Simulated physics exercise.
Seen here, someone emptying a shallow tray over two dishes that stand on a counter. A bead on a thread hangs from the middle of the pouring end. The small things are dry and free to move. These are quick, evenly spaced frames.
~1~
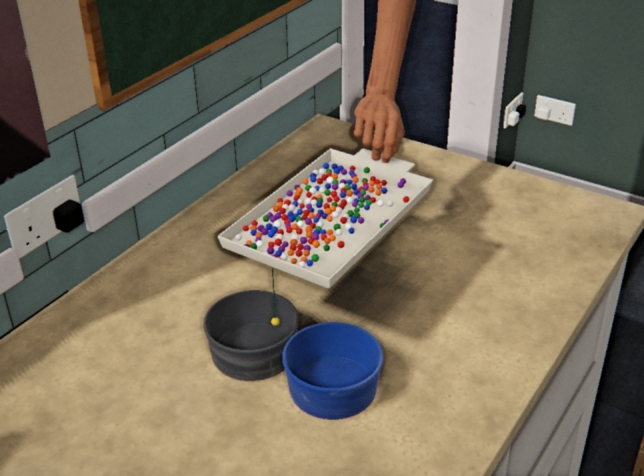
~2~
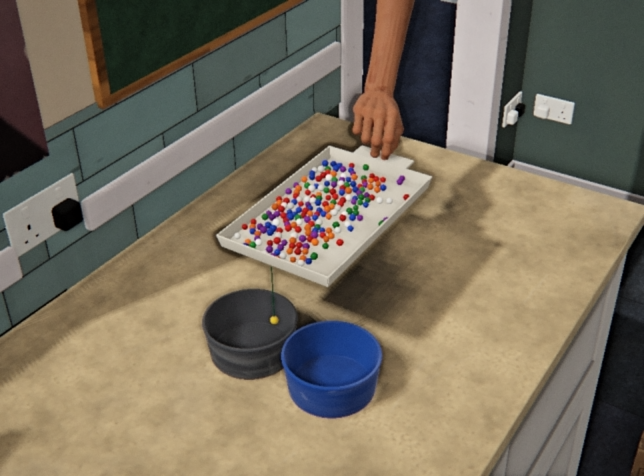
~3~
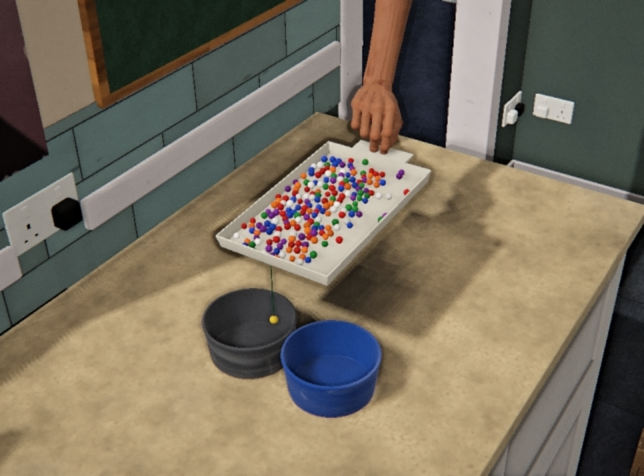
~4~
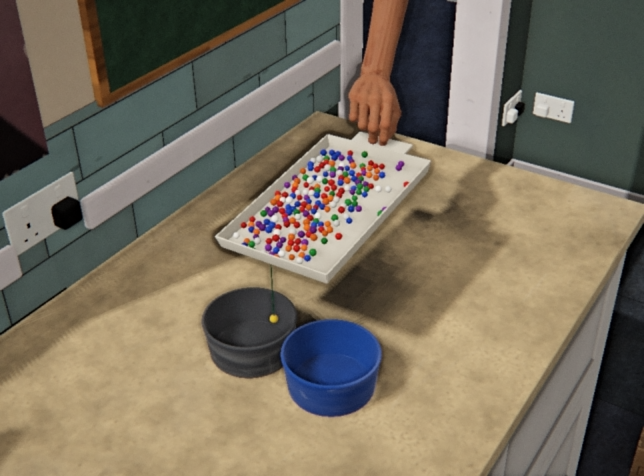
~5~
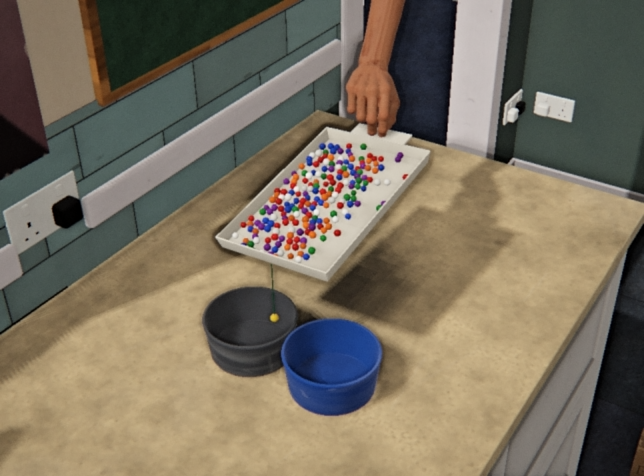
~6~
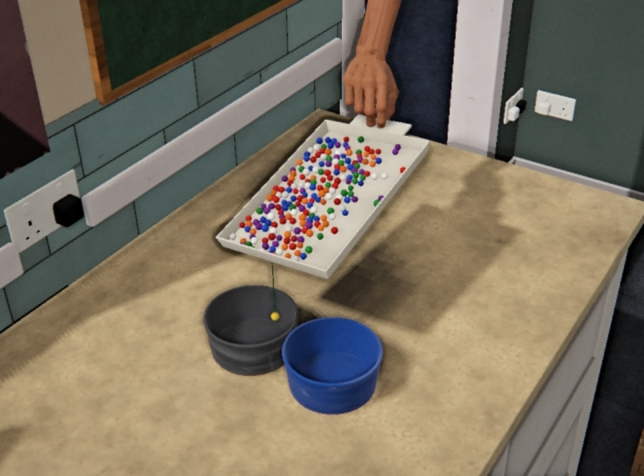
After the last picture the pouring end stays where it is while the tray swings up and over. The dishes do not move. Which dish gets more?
The left-hand one ends fuller.
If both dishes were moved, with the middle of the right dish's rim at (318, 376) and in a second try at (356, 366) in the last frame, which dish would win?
At the first place the dish on the left, at the second left.
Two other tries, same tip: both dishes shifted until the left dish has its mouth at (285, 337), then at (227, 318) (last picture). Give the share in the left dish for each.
Near 10 % and 100 %.
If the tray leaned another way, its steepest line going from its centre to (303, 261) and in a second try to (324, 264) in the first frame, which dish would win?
The first try: The right-hand dish. The second: The dish on the right.
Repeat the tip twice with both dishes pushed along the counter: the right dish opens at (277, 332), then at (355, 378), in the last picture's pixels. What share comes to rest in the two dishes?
The first gives 90 %, the second 20 %.
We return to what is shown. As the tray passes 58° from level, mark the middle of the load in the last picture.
Close to (250, 233).
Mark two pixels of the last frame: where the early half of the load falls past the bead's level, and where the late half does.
The first part at (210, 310); the rest at (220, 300).
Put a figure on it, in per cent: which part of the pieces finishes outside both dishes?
Close to 20 per cent.
Just after the last frame, tray tipped steeply; the larger part on the tray; just a few in the left dish; just a few outside both; about a tenth in the air.
A moment on, tray tipped right over; just a few on the tray; the larger part in the left dish; roughly a quarter outside both; just a few in the air.
Further on, tray tipped past a quarter turn; the larger part in the left dish; roughly a quarter outside both.
When it is over, tray tipped past a quarter turn; not one in the right dish; the larger part in the left dish; roughly a quarter outside both.
